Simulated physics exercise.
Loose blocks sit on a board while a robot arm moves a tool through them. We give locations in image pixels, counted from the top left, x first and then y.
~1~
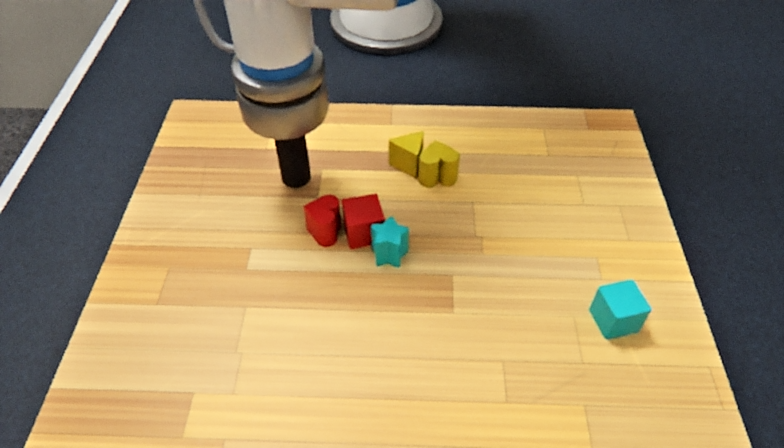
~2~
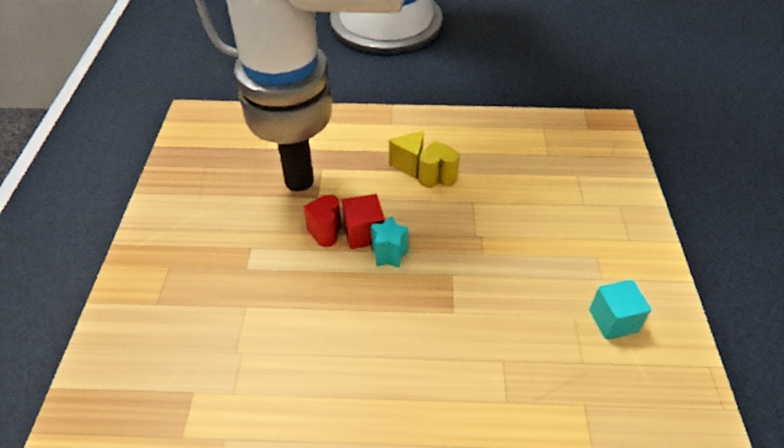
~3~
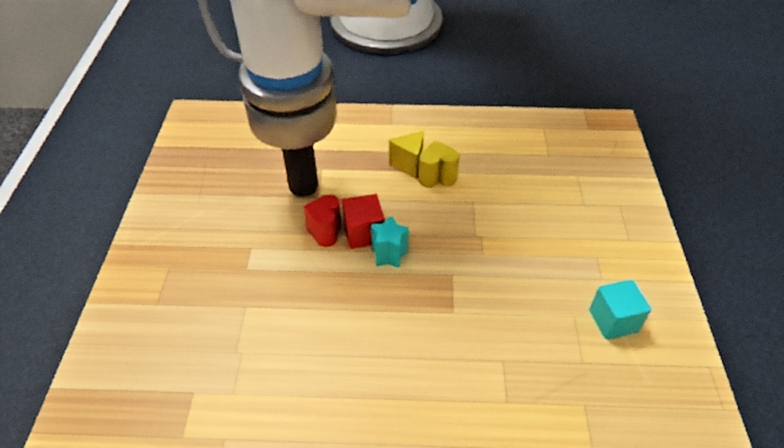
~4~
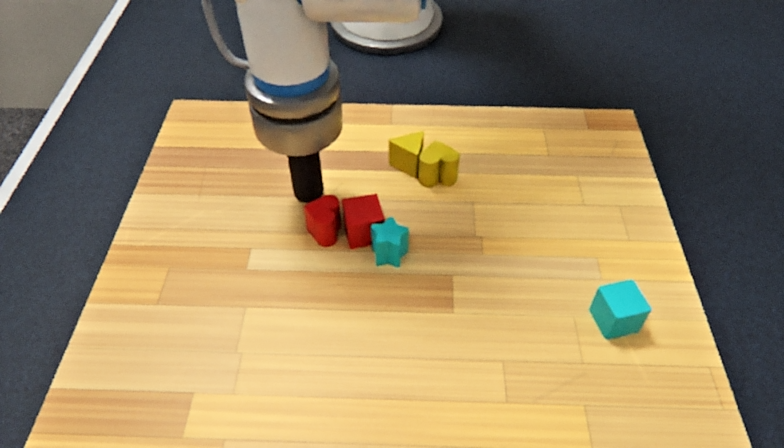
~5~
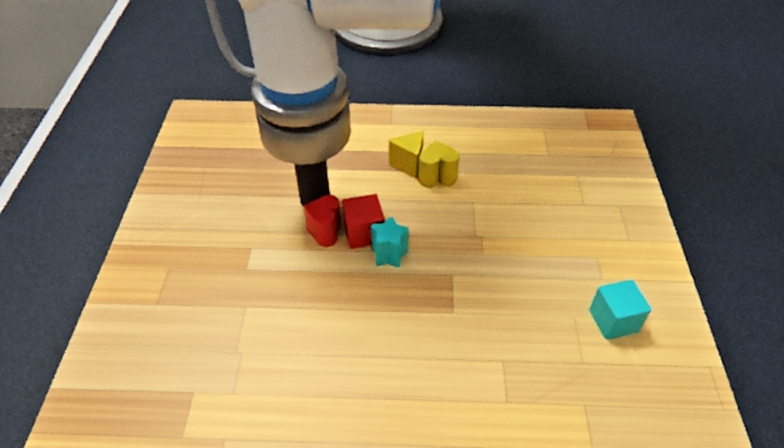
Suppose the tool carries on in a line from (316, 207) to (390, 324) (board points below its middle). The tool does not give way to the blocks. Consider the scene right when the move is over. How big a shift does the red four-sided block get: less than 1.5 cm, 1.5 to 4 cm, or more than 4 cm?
The shift is below 1.5 cm.
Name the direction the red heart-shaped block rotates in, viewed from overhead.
From above, clockwise.
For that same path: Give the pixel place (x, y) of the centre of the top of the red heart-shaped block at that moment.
It will end up at (334, 277).
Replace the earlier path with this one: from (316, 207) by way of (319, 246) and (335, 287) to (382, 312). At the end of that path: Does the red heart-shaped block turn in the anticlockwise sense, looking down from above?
I'd say no.
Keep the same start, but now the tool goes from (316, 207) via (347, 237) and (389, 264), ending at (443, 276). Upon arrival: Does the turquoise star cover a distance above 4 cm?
It seems so.
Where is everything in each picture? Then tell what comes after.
The first picture shows tip of the tool at (297, 178), middles of tops, red heart-shaped block at (323, 208), red four-sided block at (363, 209), turquoise star at (389, 231).
The second picture shows tool at (300, 181), nothing pushed.
The third picture shows tool at (304, 186), nothing pushed.
The fourth picture shows tool at (309, 192), nothing pushed.
The fifth picture shows tool at (315, 200), red heart-shaped block at (323, 208), red four-sided block at (363, 209), turquoise star at (389, 231).
The first path, step by step. One third of the way, tool at (338, 236); red heart-shaped block at (331, 245), turned 45° clockwise; red four-sided block at (370, 210); turquoise star at (392, 232).
Two thirds of the way, tool at (362, 275); red heart-shaped block at (334, 276), turned 90° clockwise; red four-sided block at (371, 211), turned 10° anticlockwise; turquoise star at (393, 233).
At the end, tool at (390, 318); red heart-shaped block at (334, 277), turned 95° clockwise; red four-sided block at (371, 211), turned 10° anticlockwise; turquoise star at (393, 233).
